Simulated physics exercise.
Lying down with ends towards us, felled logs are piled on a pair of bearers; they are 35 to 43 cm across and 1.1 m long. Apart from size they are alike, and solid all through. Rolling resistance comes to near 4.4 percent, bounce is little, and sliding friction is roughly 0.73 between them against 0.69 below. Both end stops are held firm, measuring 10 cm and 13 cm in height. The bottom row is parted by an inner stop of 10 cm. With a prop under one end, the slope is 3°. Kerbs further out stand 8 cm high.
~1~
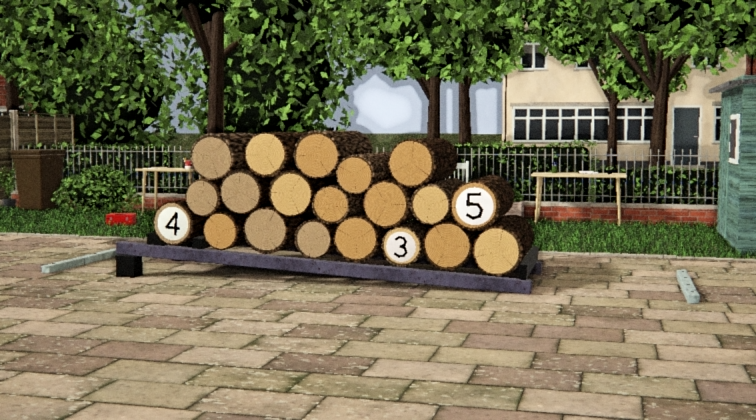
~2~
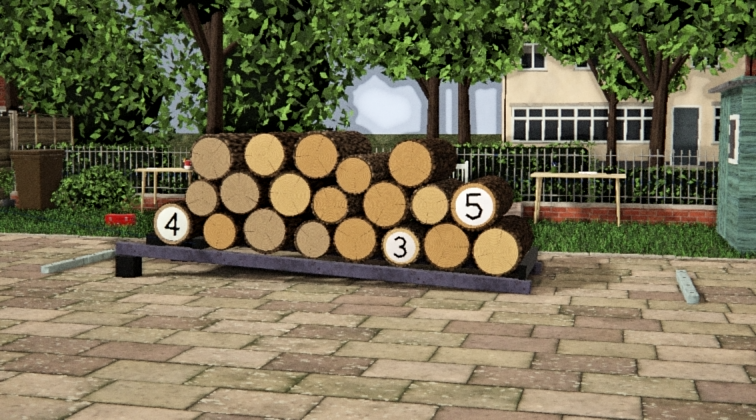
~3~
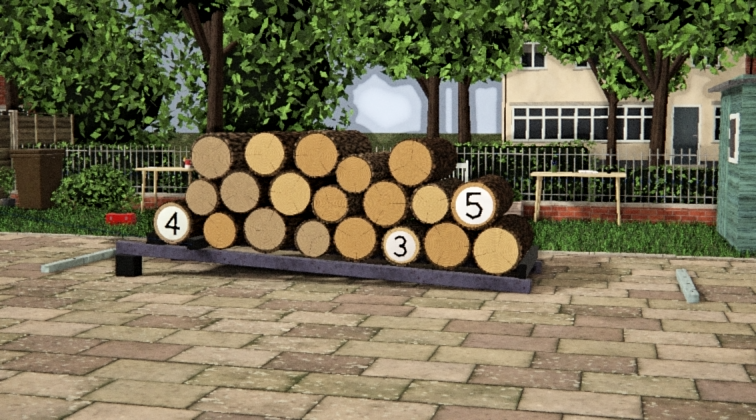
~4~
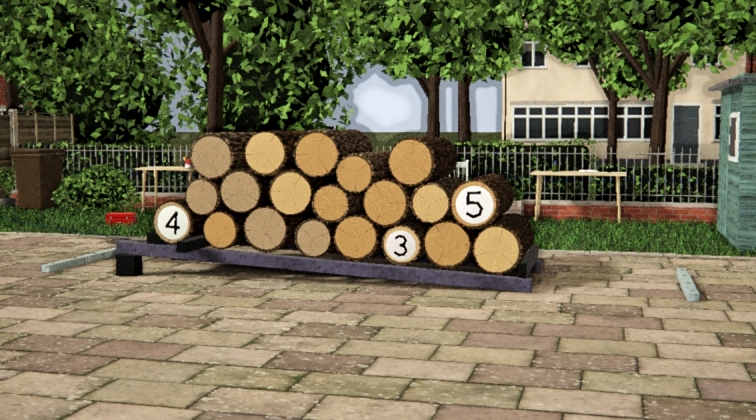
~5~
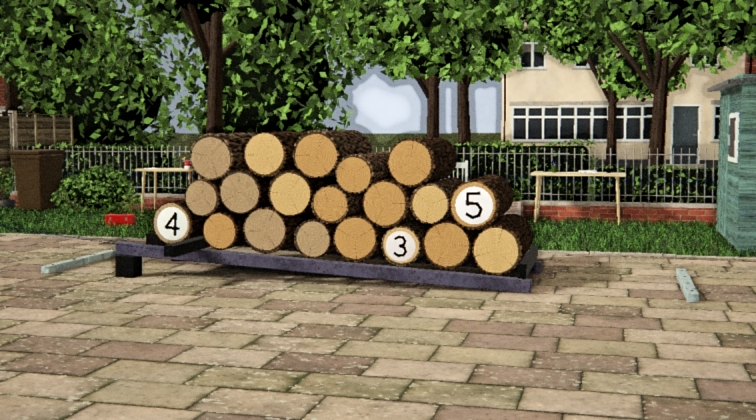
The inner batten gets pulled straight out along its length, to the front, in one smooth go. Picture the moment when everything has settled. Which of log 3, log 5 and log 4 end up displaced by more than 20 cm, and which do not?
No. 3 - not displaced; 5 - not displaced; 4 - not displaced.
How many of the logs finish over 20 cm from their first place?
A total of 0.
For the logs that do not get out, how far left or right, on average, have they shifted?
Mean shift: Approx. 0 cm, leftward.
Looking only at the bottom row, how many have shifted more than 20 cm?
0.
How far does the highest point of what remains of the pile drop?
Around 0 centimetres.
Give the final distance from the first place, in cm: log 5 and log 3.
Log 5: 0, log 3: 0.
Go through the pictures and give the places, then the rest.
In the first picture, 20 logs, 8 on the base, highest (316, 155); no. 3 (401, 247), no. 5 (475, 206), no. 4 (173, 224); left chock (10 cm) (149, 233); right batten (13 cm) (523, 265); inner batten (10 cm) (197, 238); left end propped up; kerbs (49, 265) and (693, 293).
The inner batten has not moved yet, at (197, 239); the rest still, in the second picture.
The inner batten is 10 cm out, at (192, 239); the rest still; bottom ones (173, 223) (220, 231) (265, 230) (312, 239) (355, 239) (401, 246) (446, 246) (497, 251), in the third picture.
The inner batten is 31 cm out, at (181, 242); the rest still, in the fourth picture.
The inner batten is 53 cm out, at (169, 246); the rest still; no. 3 (401, 246), no. 5 (474, 206), no. 4 (172, 224), in the fifth picture.
Then, 0.80 s past the final picture, 0 now displaced over 20 cm; no. 3 in place; no. 5 in place; no. 4 in place.
Then, 0.96 s past the final picture, 0 now displaced over 20 cm; no. 3 in place; no. 5 in place; no. 4 in place.
All still, 1.3 s past the final picture, 0 moved over 20 cm; not one over the kerbs; no. 3 in place; no. 5 in place; no. 4 in place; top of the pile 1.4 m high, from 1.4 m.
